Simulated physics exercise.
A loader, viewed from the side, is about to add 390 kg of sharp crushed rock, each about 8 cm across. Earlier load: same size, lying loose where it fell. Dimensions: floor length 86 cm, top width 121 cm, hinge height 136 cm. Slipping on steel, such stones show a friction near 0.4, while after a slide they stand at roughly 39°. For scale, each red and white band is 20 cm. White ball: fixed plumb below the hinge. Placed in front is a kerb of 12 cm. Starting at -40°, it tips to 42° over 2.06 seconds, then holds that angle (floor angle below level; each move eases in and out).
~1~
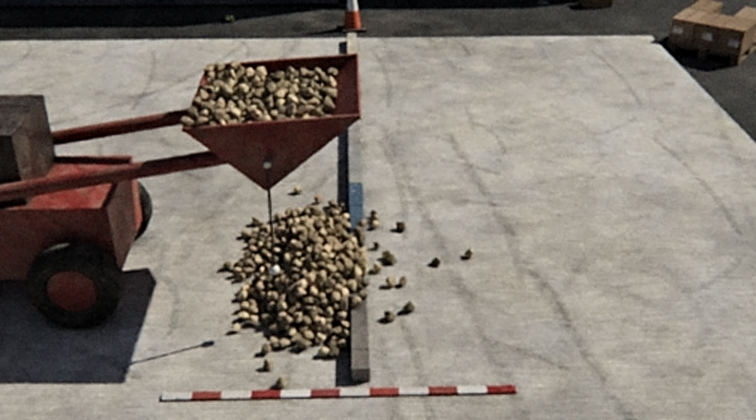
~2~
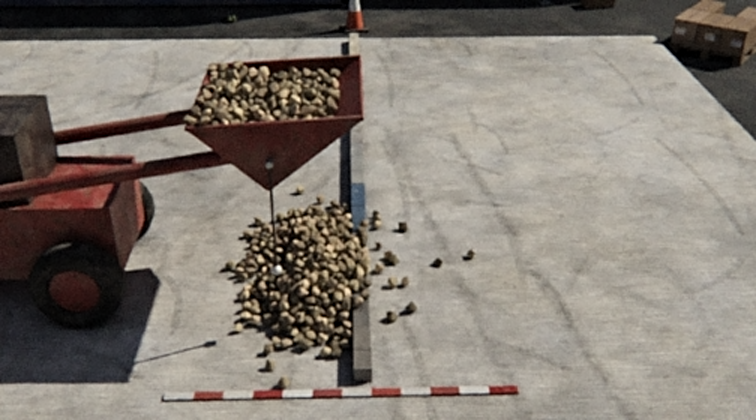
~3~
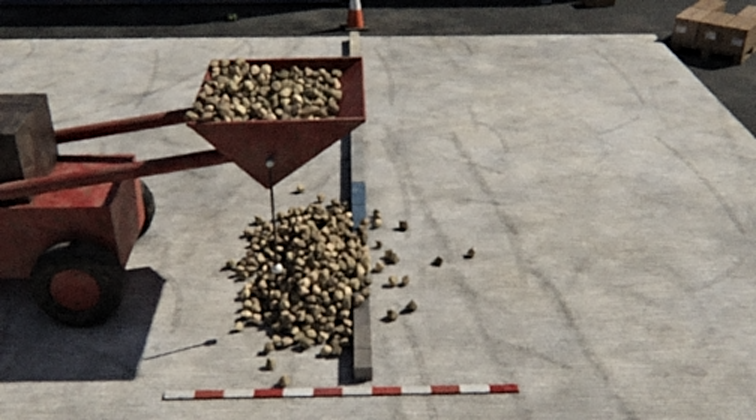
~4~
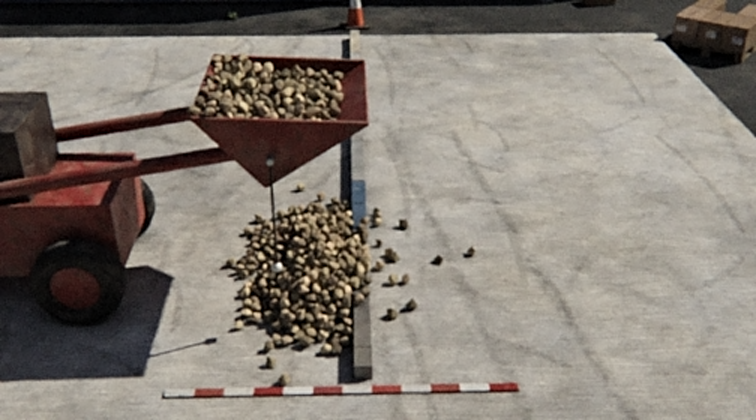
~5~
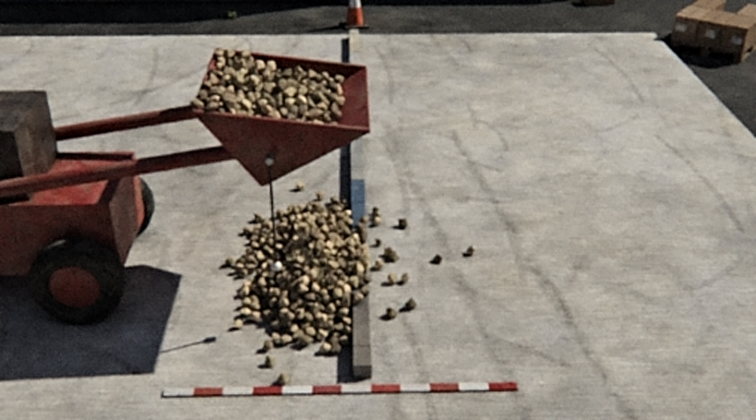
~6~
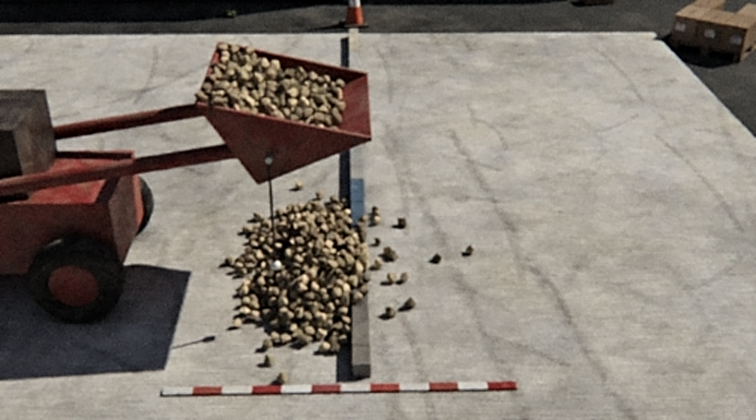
Red loader slowly tilting its raised bucket of brown stones down to the right above a loose stone pile against a kerb.
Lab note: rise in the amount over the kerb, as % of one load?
Approximately 94 %.
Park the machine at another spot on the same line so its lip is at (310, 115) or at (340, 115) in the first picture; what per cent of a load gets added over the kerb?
I'd expect near 50 per cent first and near 80 per cent next.
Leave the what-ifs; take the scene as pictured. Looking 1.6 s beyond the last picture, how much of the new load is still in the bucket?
About 20 per cent.
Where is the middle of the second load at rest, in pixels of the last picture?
Near (406, 266).
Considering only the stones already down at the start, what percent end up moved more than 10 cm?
Close to 0 in a hundred of them.
Then, 0.9 s after the last picture the floor is at 29°; in per cent of one load, 98 in the bucket, 99 on this side of the kerb, 2 over the kerb; the foremost stones are at (412, 261).
Then, 1.6 s after the last picture the floor is at 42°; in per cent of one load, 20 in the bucket, 122 on this side of the kerb, 58 over the kerb; the foremost stones are at (456, 280).
Then, 1.9 s after the last picture the floor is at 42°; in per cent of one load, 0 in the bucket, 108 on this side of the kerb, 91 over the kerb; the foremost stones are at (501, 280).
Then, 4.6 s after the last picture the floor is at 42°; in per cent of one load, 0 in the bucket, 104 on this side of the kerb, 96 over the kerb; the foremost stones are at (534, 284). Net gain over the kerb, 94.
